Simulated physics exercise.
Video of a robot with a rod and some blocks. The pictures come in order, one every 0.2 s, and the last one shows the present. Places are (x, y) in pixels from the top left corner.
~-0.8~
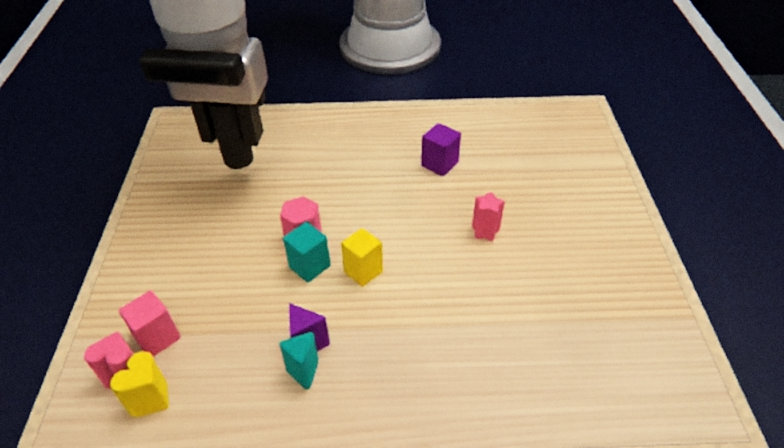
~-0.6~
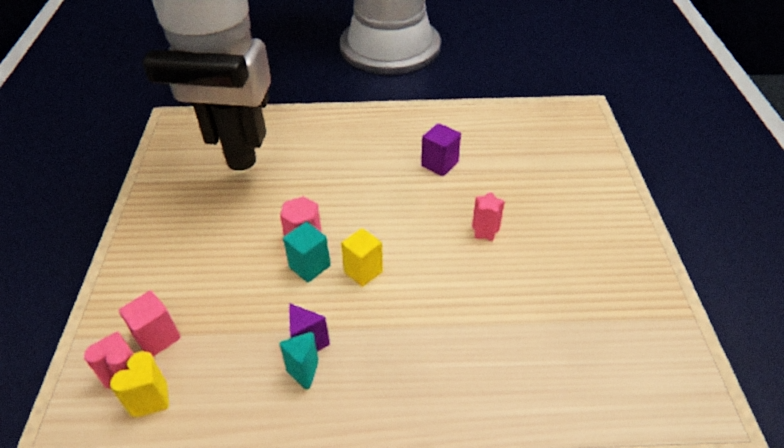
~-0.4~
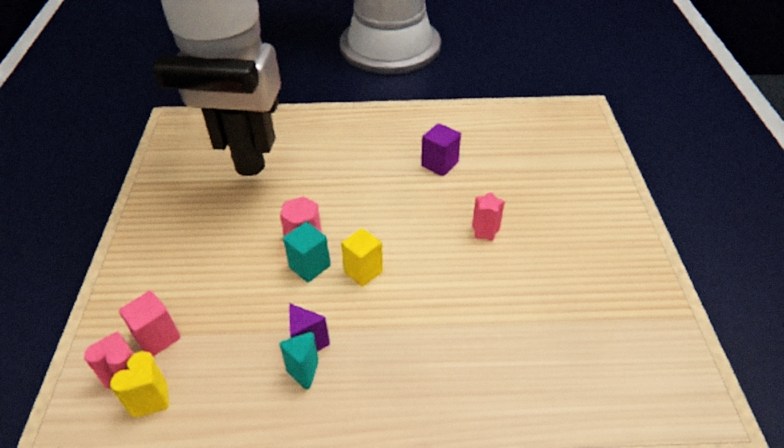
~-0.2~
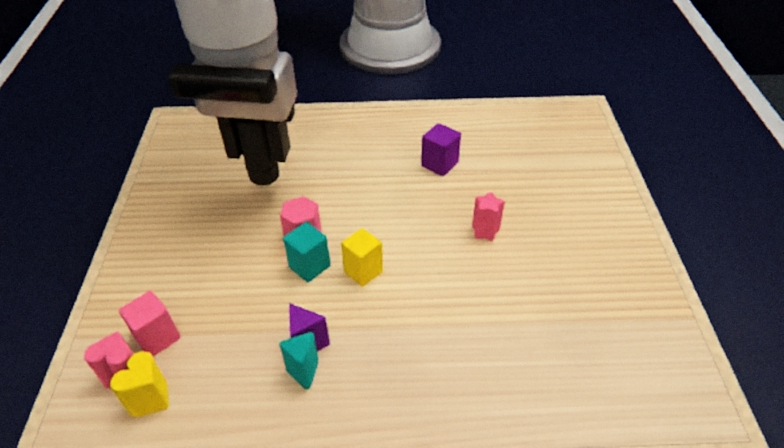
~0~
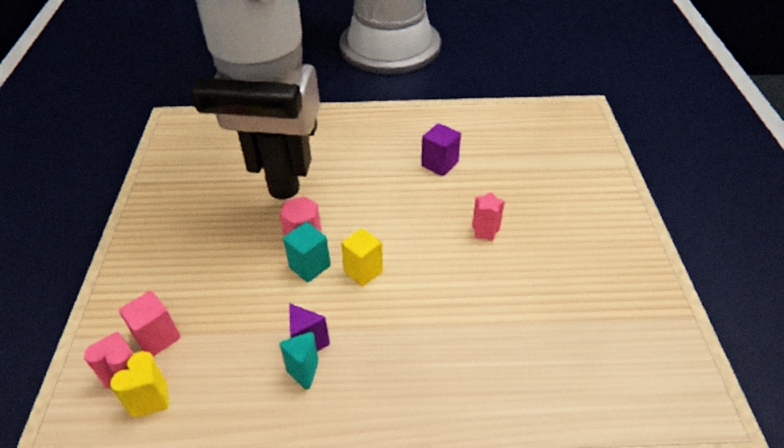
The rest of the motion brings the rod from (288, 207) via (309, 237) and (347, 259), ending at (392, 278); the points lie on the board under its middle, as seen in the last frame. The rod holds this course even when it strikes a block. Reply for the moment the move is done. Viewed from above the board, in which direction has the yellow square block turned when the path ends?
From above, the turn goes anticlockwise.
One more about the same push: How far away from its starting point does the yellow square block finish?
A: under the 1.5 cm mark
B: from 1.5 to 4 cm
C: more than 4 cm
The answer is C.
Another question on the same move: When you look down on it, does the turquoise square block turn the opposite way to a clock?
Short answer: No.
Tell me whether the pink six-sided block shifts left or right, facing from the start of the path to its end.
The answer is right: Facing from the path's start to its end, that's where the pink six-sided block shifts.
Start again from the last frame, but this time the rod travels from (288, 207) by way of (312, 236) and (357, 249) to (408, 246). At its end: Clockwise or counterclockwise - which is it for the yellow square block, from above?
It spins anti-clockwise.
What follows on the original path. One third of the way, rod at (307, 220); pink six-sided block at (321, 229), turned 15° anticlockwise; turquoise square block at (315, 256), turned 60° clockwise.
Two thirds of the way, rod at (346, 242); pink six-sided block at (351, 256), turned 15° clockwise; turquoise square block at (316, 271), turned 90° clockwise; yellow square block at (387, 260), turned 45° anticlockwise.
At the end, rod at (391, 261); pink six-sided block at (362, 270), turned 50° clockwise; turquoise square block at (316, 271), turned 90° clockwise; yellow square block at (403, 273), turned 55° anticlockwise.
